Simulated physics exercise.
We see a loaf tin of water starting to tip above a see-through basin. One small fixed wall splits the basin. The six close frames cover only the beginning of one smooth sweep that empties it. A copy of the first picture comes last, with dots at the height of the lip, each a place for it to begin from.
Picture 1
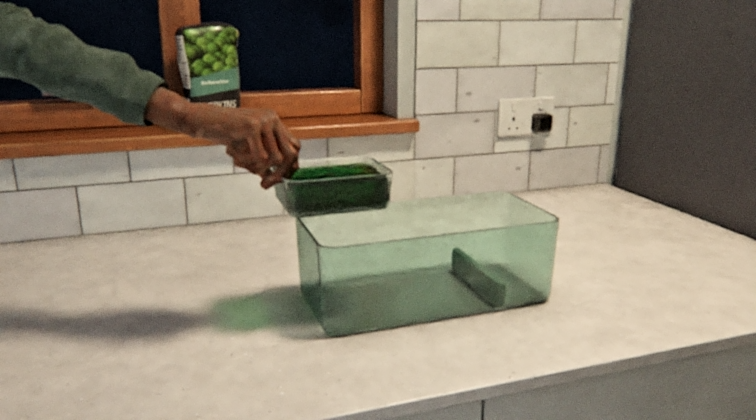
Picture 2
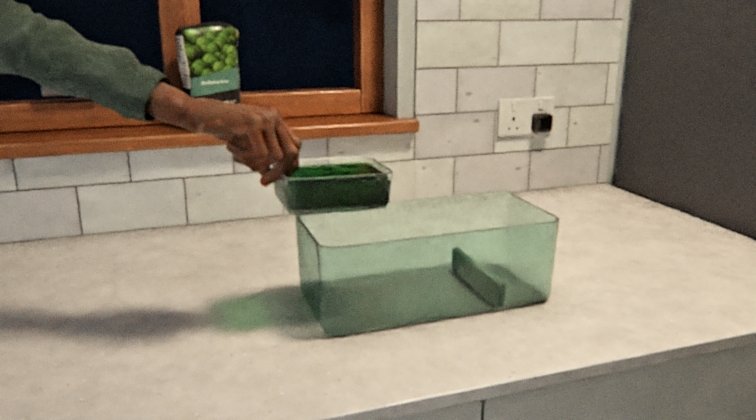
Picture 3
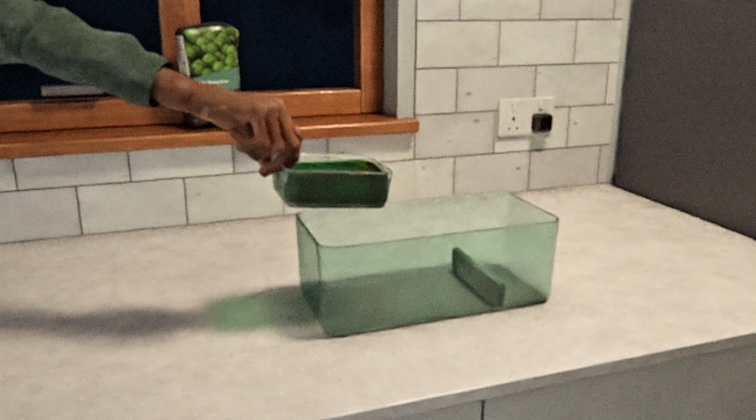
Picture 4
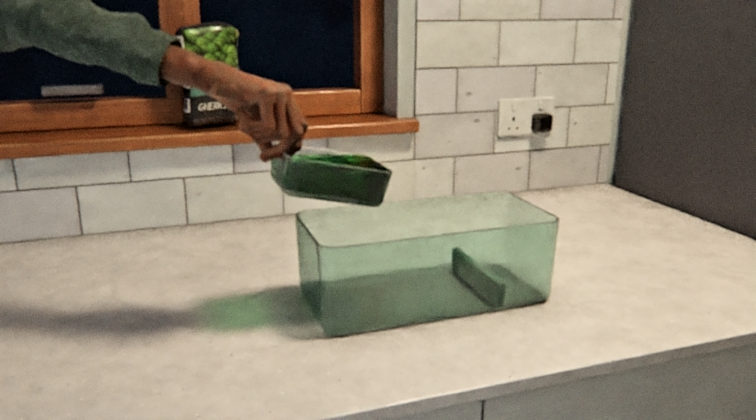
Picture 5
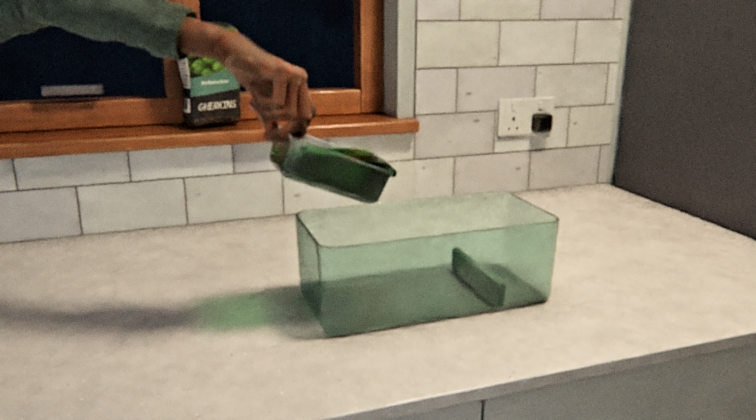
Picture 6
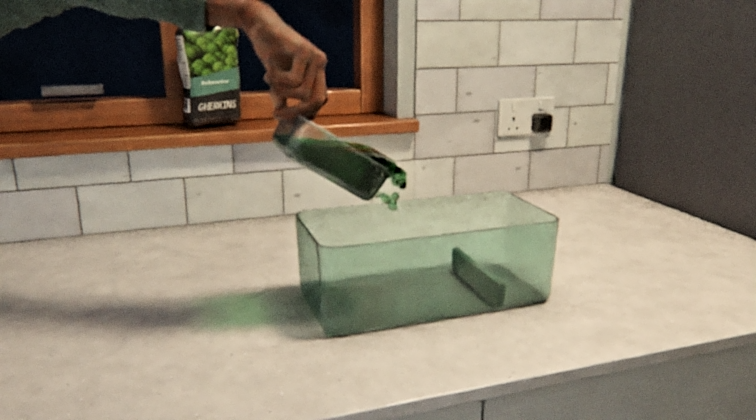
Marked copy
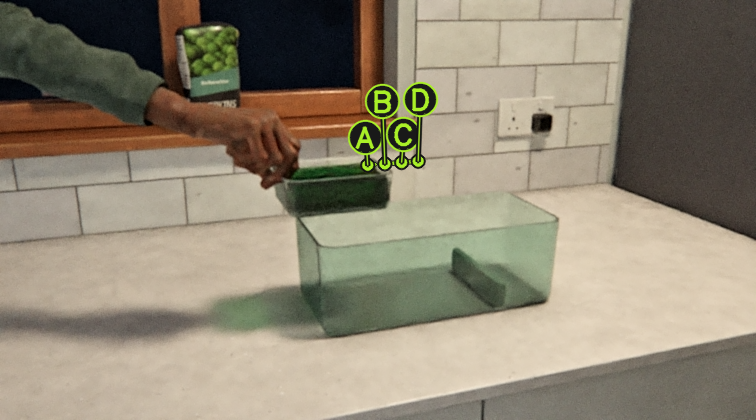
A hand in a green sleeve holds a small clear container of green-tinted water above a larger see-through green basin on a pale worktop, seen from the front and slightly above. Behind are white tiles, a socket, and a green-and-black packet on a wooden windowsill. The hand rises and tilts the container rightward, gradually then more steeply, and water slips over its lip, while the camera stays still.
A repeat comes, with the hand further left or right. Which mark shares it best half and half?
Place D.
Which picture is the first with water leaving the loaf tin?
Picture 4.
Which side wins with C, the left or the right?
The left side.
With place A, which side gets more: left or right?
The left side.
In lime, A at (367, 165); B at (384, 163); C at (401, 162); D at (418, 161).
Choosing A, about 89 % ends left of the wall and 9 % right of it.
Choosing B, about 90 % ends left of the wall and 8 % right of it.
Choosing C, about 80 % ends left of the wall and 18 % right of it.
Choosing D, about 48 % ends left of the wall and 51 % right of it.
